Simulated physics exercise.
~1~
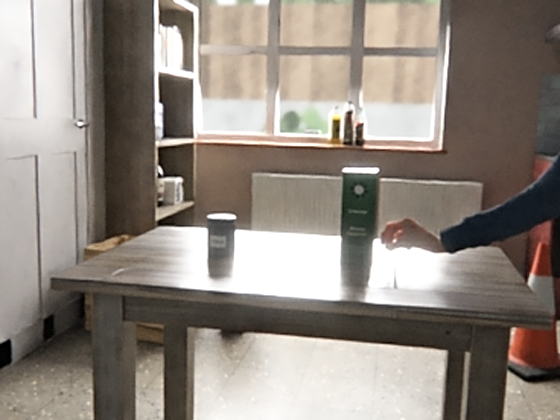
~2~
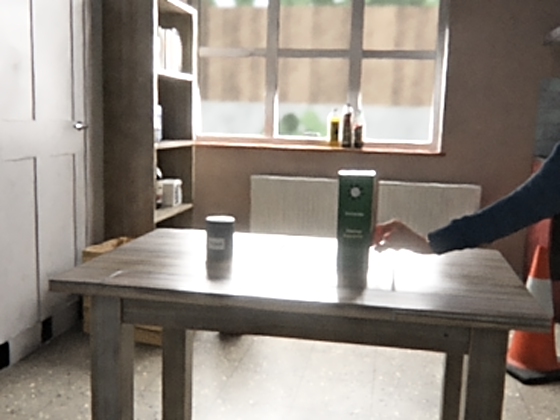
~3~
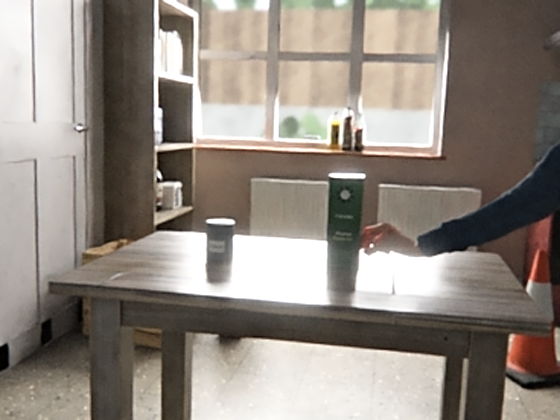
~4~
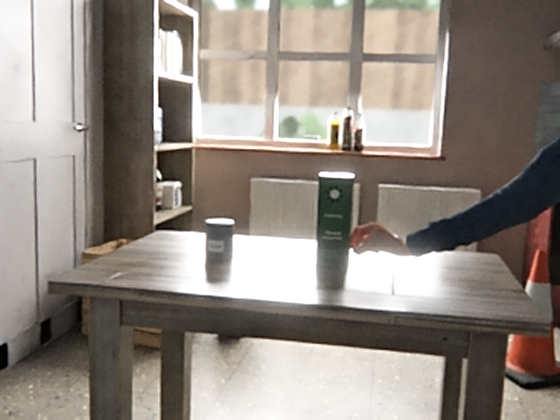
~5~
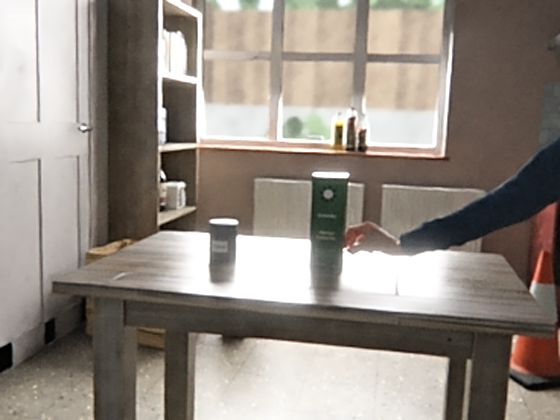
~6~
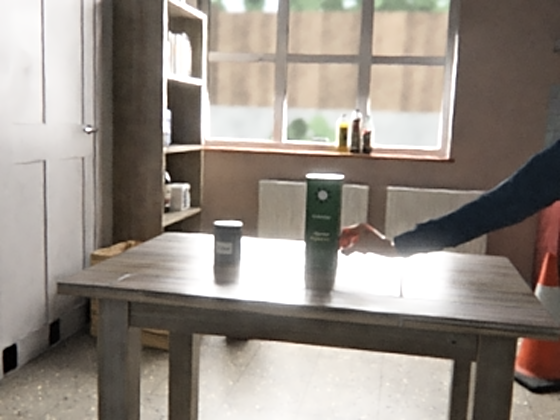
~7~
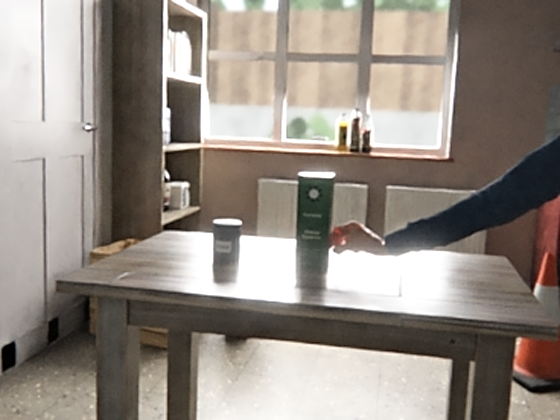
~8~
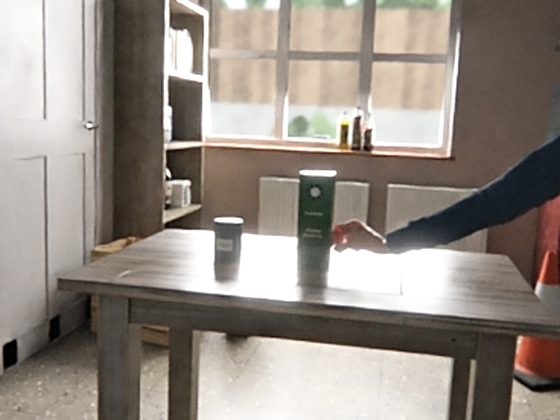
On a wooden table near a window, a hand reaching in from the right pushes a tall green carton leftward toward a small grey jar. The carton slides gradually while the jar stays put, and it ends still upright beside the jar, with the hand close against it.
